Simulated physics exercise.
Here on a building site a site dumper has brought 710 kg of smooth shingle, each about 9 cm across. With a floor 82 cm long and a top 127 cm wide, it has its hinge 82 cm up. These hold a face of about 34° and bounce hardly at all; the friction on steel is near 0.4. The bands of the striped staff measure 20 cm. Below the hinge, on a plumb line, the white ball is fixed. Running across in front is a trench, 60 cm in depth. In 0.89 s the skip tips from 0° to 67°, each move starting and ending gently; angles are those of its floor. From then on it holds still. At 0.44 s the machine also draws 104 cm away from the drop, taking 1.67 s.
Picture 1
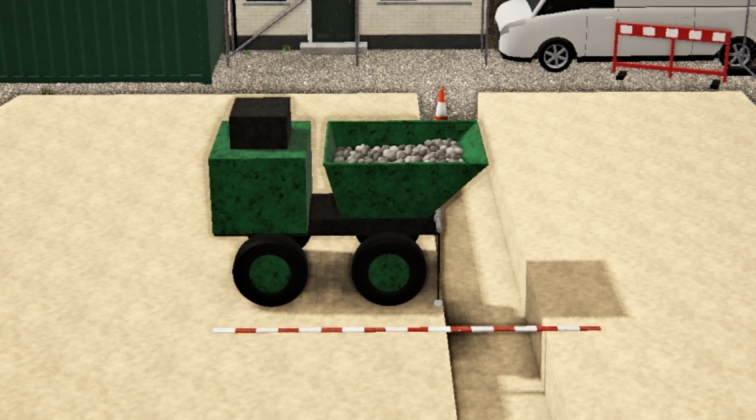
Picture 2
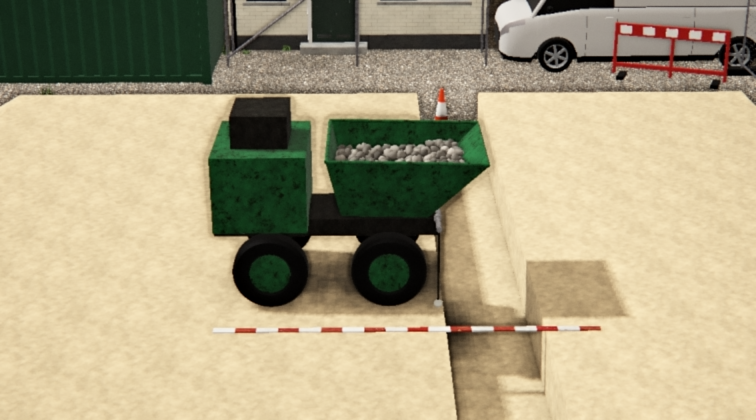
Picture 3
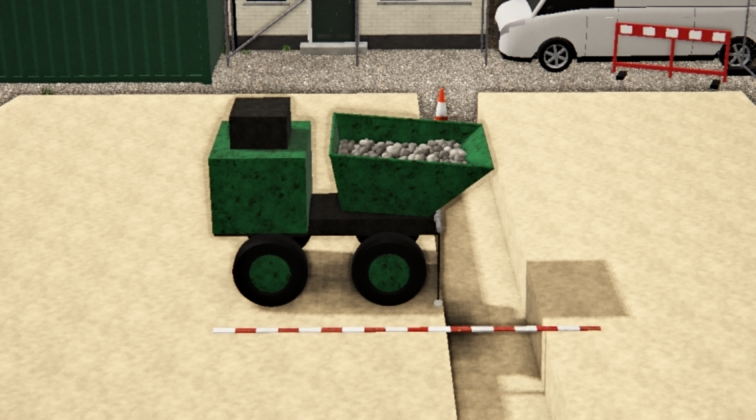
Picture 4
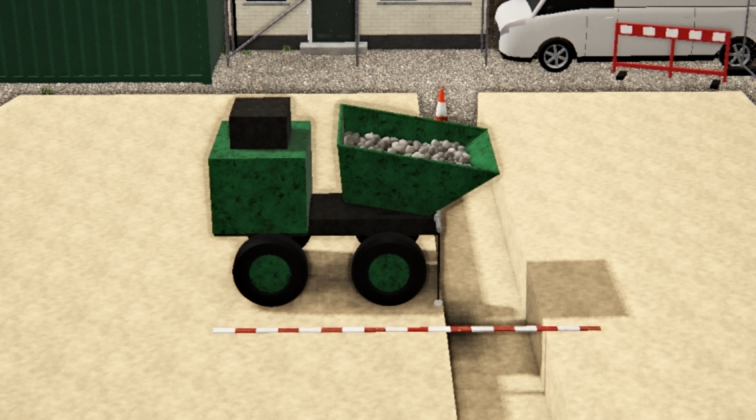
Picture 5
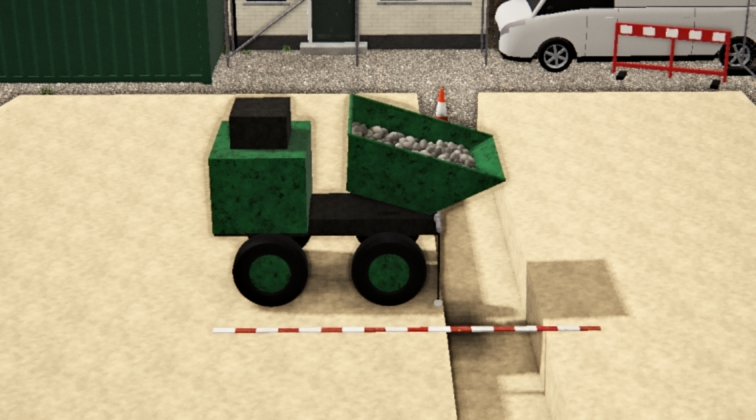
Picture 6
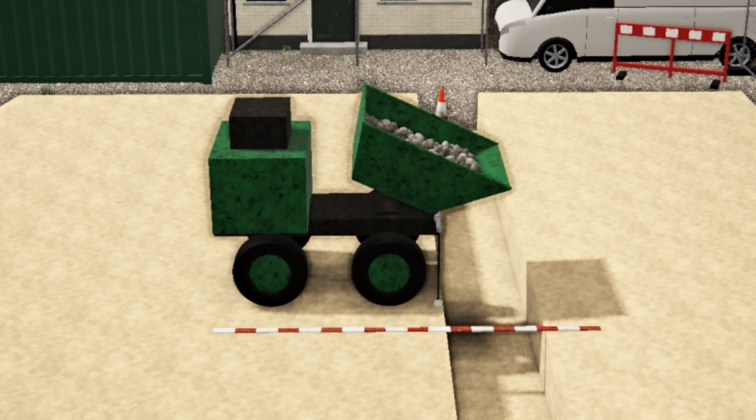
A green site dumper with black wheels stands side-on at left of centre on a pale sandy building site, seen from slightly above. Its skip holds grey stones beside a trench, with a red-and-white staff in front and a cone, barrier and white van behind. The skip tilts steadily down to the right, its rear rising, while the stones stay inside and the wheels and camera stay still.
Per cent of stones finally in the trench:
About 70 %.
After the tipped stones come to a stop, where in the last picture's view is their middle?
Roughly at (506, 319).
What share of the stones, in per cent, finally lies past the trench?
Roughly 25 per cent.
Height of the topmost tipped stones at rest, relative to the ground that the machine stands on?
It finishes some 16 cm up from that ground.
A little later the floor is at 57°; 100 % in the skip; the foremost stones are at (498, 203).
Then the floor is at 67°; 81 % in the skip, 18 % in the trench; the foremost stones are at (536, 261).
Later still the floor is at 67°; 0 % in the skip, 3 % short of the trench, 70 % in the trench, 27 % past the trench; the foremost stones are past the picture's edge.
In the end the floor is at 67°; 0 % in the skip, 3 % short of the trench, 71 % in the trench, 27 % past the trench; the foremost stones are past the picture's edge.
